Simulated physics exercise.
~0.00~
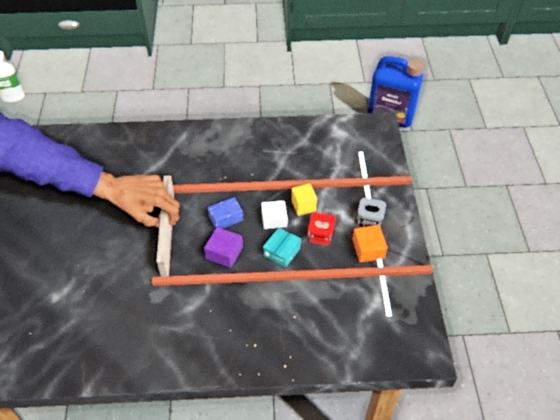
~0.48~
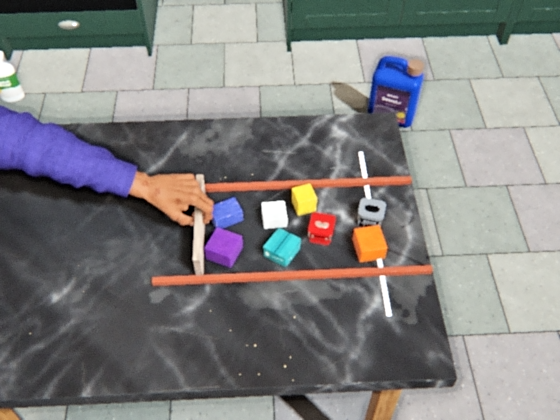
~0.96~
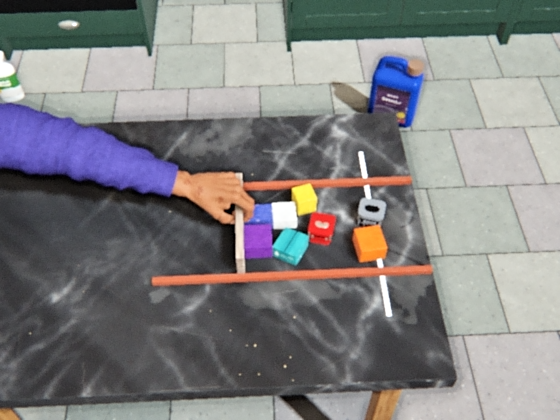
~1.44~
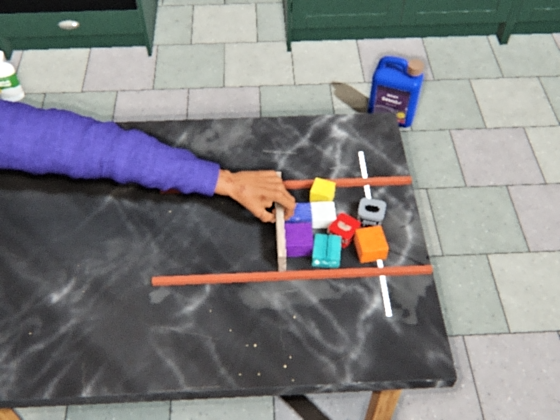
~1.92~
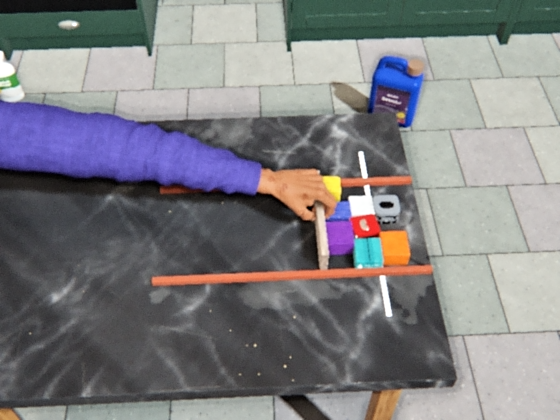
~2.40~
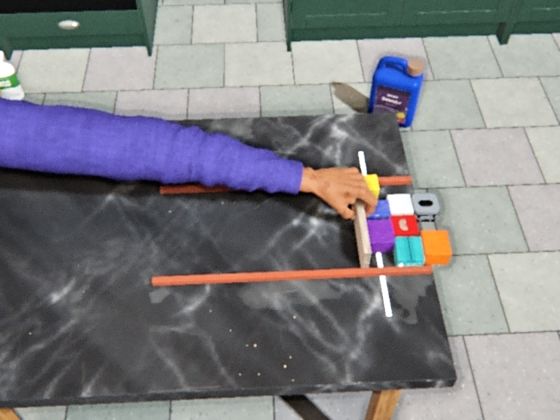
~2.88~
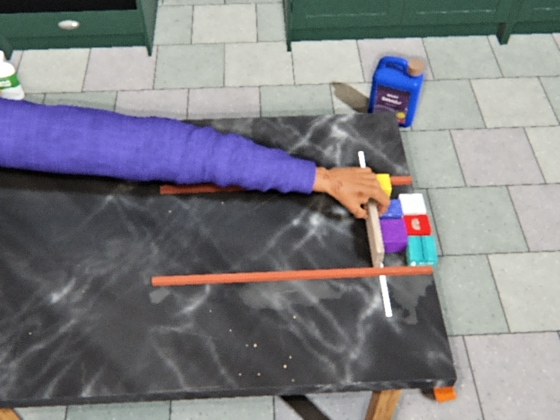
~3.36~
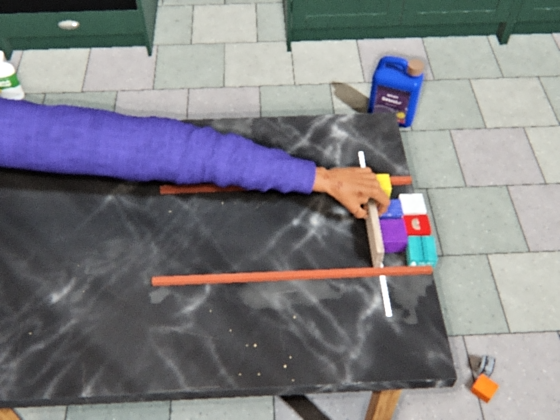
On a dark marbled tabletop, a hand in a purple sleeve slid a board rightward between two rails, gathering eight small objects and stopping at the white tape. The orange block and grey case dropped off the right edge onto the floor, while the rest stayed on.
